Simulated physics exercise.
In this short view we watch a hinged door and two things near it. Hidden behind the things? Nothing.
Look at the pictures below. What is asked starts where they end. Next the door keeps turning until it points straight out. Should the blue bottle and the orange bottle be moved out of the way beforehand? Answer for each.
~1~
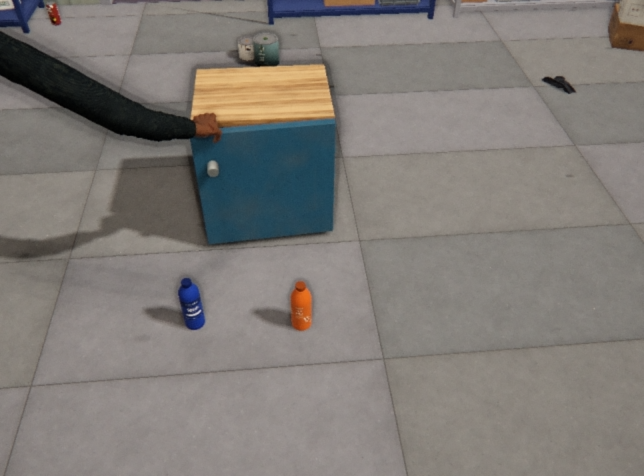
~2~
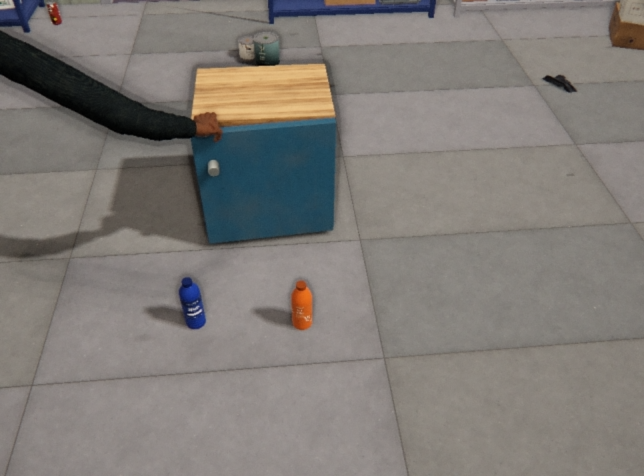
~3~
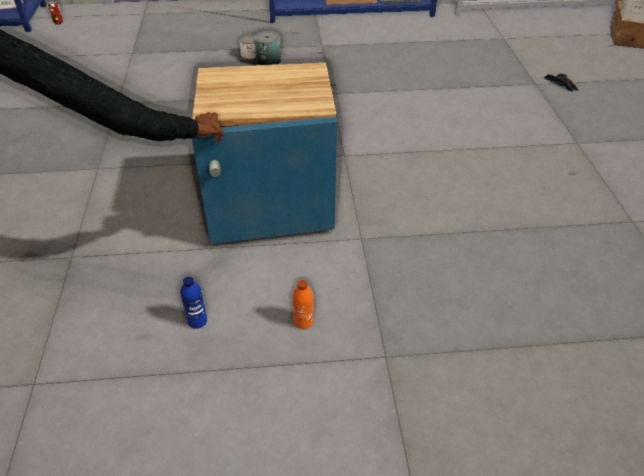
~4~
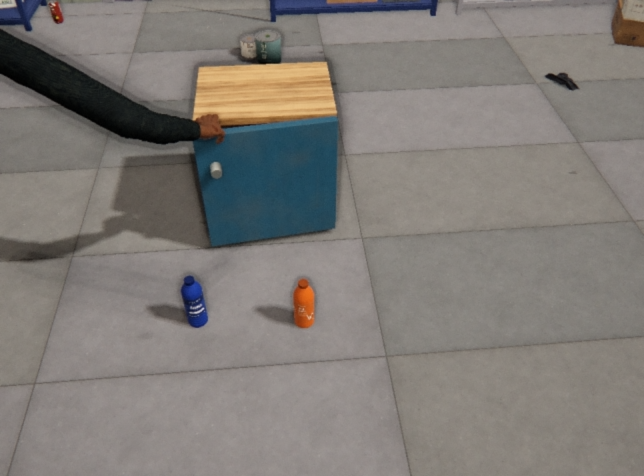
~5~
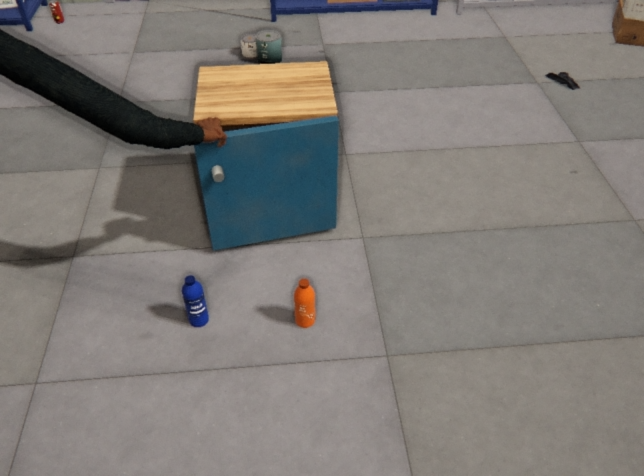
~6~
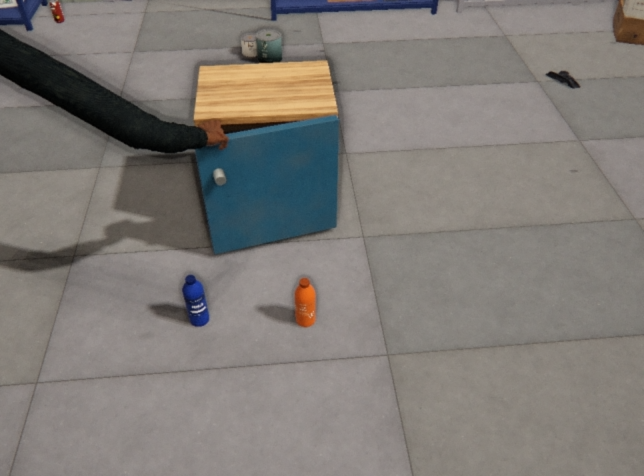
For each: The blue bottle can stay; the orange bottle should be moved.
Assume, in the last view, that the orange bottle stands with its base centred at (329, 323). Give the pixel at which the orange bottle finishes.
It comes to a stop at (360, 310).
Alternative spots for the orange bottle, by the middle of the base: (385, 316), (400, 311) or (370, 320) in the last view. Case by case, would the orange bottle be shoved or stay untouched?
Going in that order, it is never reached; is never reached; is never reached.
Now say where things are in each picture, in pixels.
In the first picture, door 4° open; blue bottle (191, 303); orange bottle (301, 305); door (268, 189).
In the second picture, door 4° open; orange bottle (302, 304); door (269, 188).
In the third picture, door 5° open; blue bottle (193, 301); door (270, 188).
In the fourth picture, door 7° open; orange bottle (304, 302); door (271, 189).
In the fifth picture, door 10° open; blue bottle (195, 300); door (273, 191).
In the sixth picture, door 13° open; blue bottle (195, 300); orange bottle (305, 301); door (274, 192).
Then, 1.98 s later than the last frame, door 69° open; blue bottle at rest near (195, 300); orange bottle shifted a little near (313, 303).
Then, 2.28 s later than the last frame, door 78° open; blue bottle at rest near (195, 300); orange bottle shifted about its own width near (334, 307).
Then, 2.54 s later than the last frame, door 85° open; blue bottle at rest near (195, 300); orange bottle shifted well along near (352, 308).
When it is over, the blue bottle stays untouched, near (195, 300); the orange bottle gets shoved, near (363, 307).
